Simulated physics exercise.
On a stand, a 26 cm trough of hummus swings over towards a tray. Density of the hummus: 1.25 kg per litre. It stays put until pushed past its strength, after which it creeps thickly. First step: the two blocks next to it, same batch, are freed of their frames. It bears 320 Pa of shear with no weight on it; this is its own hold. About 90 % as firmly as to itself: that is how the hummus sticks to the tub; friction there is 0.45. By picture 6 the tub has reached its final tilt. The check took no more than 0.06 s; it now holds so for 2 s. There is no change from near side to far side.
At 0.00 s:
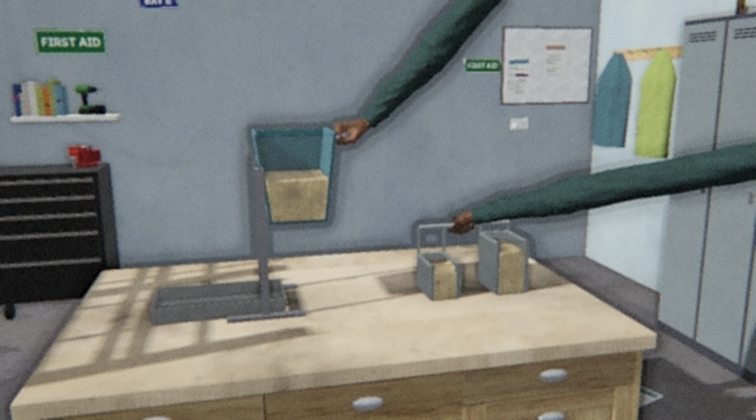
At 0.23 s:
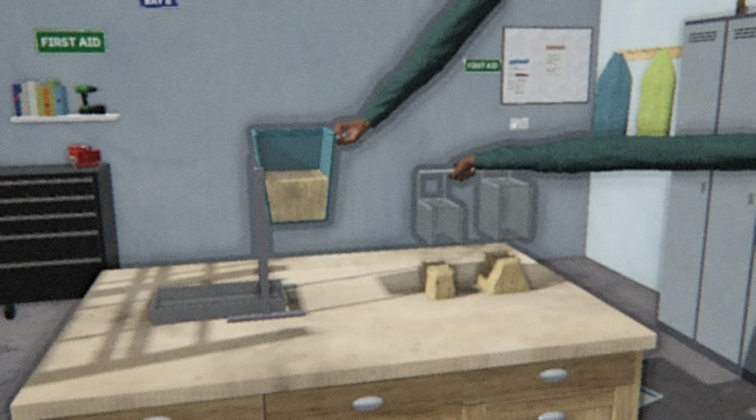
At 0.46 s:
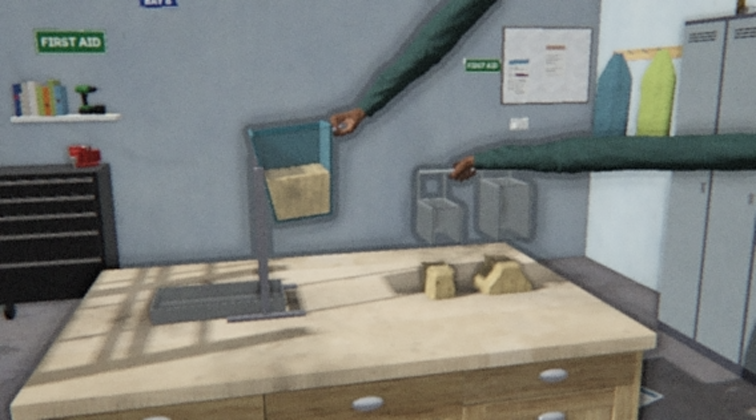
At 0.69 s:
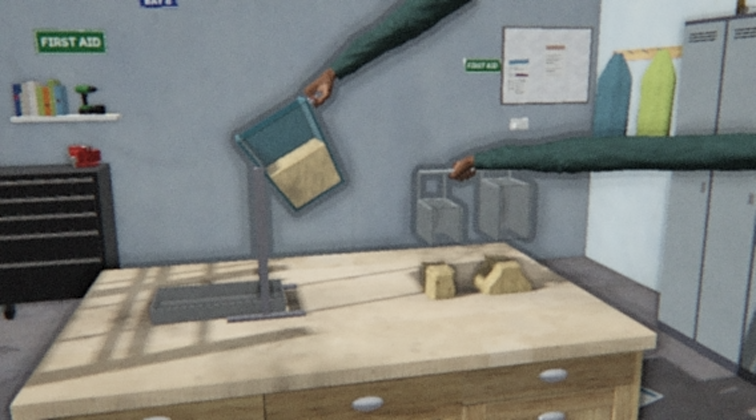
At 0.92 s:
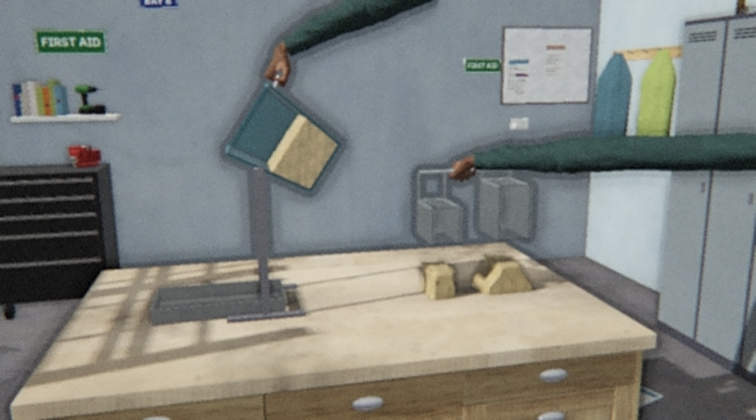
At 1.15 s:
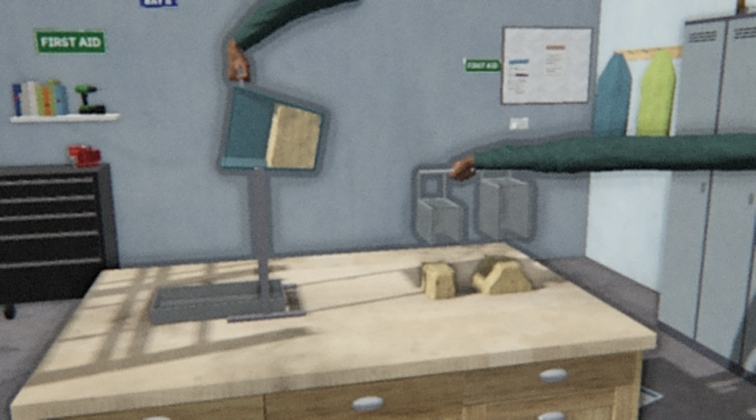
In a workshop, one green-sleeved hand lifted two clear molds off a pair of tan blocks, which slumped slightly on the table, then another hand swung a blue-sided tub of hummus over to the left.
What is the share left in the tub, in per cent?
About 100 %.
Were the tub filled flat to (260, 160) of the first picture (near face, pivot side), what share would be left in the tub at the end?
I'd put it close to 85 in a hundred.
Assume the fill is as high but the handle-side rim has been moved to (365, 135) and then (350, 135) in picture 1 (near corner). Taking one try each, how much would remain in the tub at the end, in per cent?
The first would keep 75 percent and the second 95 percent.
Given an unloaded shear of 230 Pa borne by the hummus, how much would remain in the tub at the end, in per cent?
I'd expect about 100 percent.
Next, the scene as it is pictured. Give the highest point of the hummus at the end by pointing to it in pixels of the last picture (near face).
Highest point: Approx. (299, 126).
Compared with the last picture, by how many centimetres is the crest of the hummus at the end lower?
6 cm.
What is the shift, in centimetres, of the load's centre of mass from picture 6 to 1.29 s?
I'd estimate roughly 2 centimetres.
By 1.29 s, the tub is at 79 degrees and holds 100 %.
By 1.46 s, the tub is at 79 degrees and holds 100 %.
By 1.63 s, the tub is at 79 degrees and holds 100 %.
By 1.80 s, the tub is at 79 degrees and holds 100 %.
By 3.15 s, at the end, the tub is at 79 degrees and holds 100 %.
